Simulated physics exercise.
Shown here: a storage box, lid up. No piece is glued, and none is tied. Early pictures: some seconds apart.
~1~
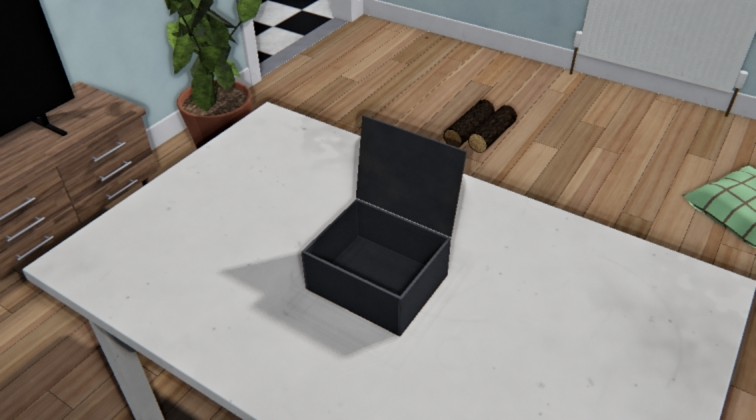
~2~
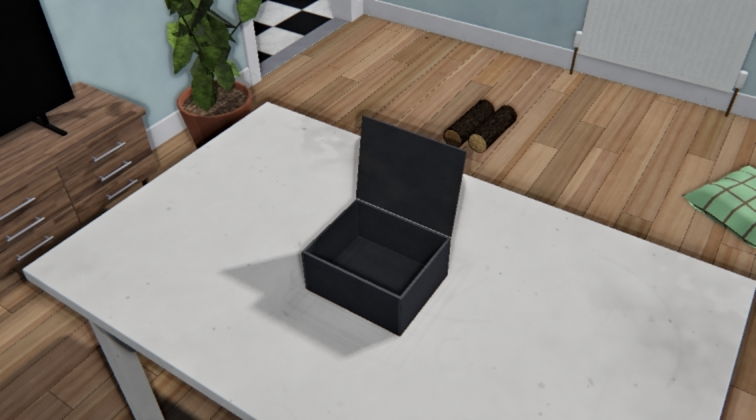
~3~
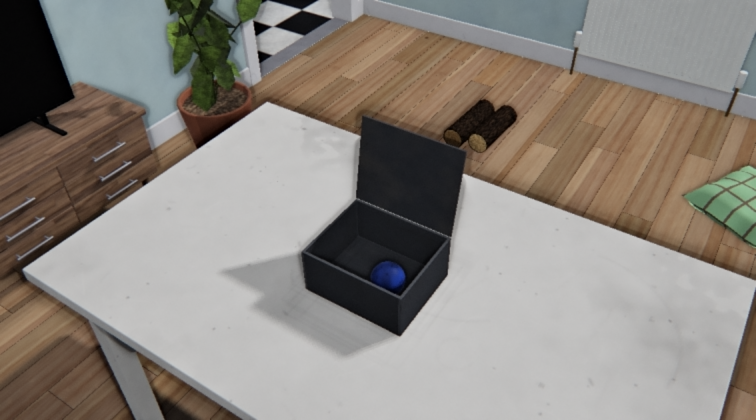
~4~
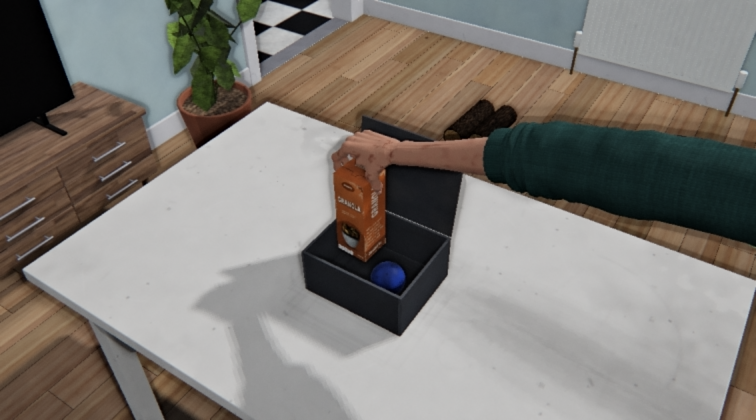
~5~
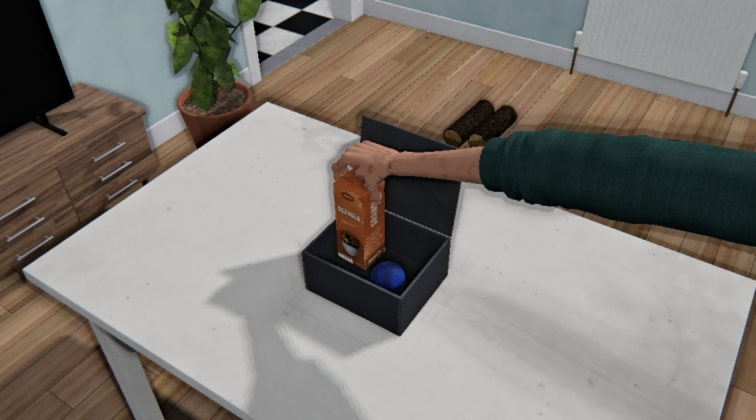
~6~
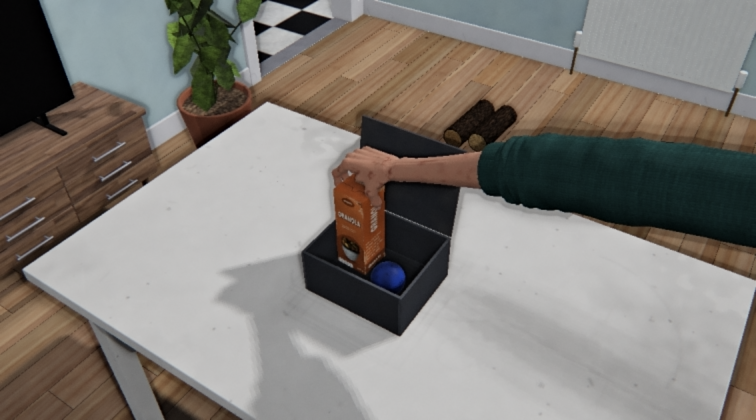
At first, an open black box sits empty on a white table, and then a blue ball appears inside it. An arm in a dark green sleeve then holds an orange carton upright over the box and lowers it slightly, into the space beside the ball, with the hand still gripping its top.
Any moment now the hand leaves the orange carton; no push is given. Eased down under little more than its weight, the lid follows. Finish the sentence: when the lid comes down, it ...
... cannot close.
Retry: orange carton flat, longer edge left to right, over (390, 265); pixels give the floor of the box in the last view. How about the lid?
Then the box lid comes to rest down.
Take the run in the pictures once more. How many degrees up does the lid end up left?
I'd say roughly 80 degrees above the rim.
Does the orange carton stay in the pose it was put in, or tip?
As it turns out, the orange carton keeps its original angle.
Then, 1.00 s on from there, lid starting down.
Then, 1.30 s on from there, lid 80° above the rim.
Then, 2.80 s on from there, lid 78° above the rim.
Then, 4.60 s on from there, orange carton resting near (361, 224).
In the end, lid 78° above the rim; both unmoved. At the end, from the last picture's camera, orange carton near (361, 224).
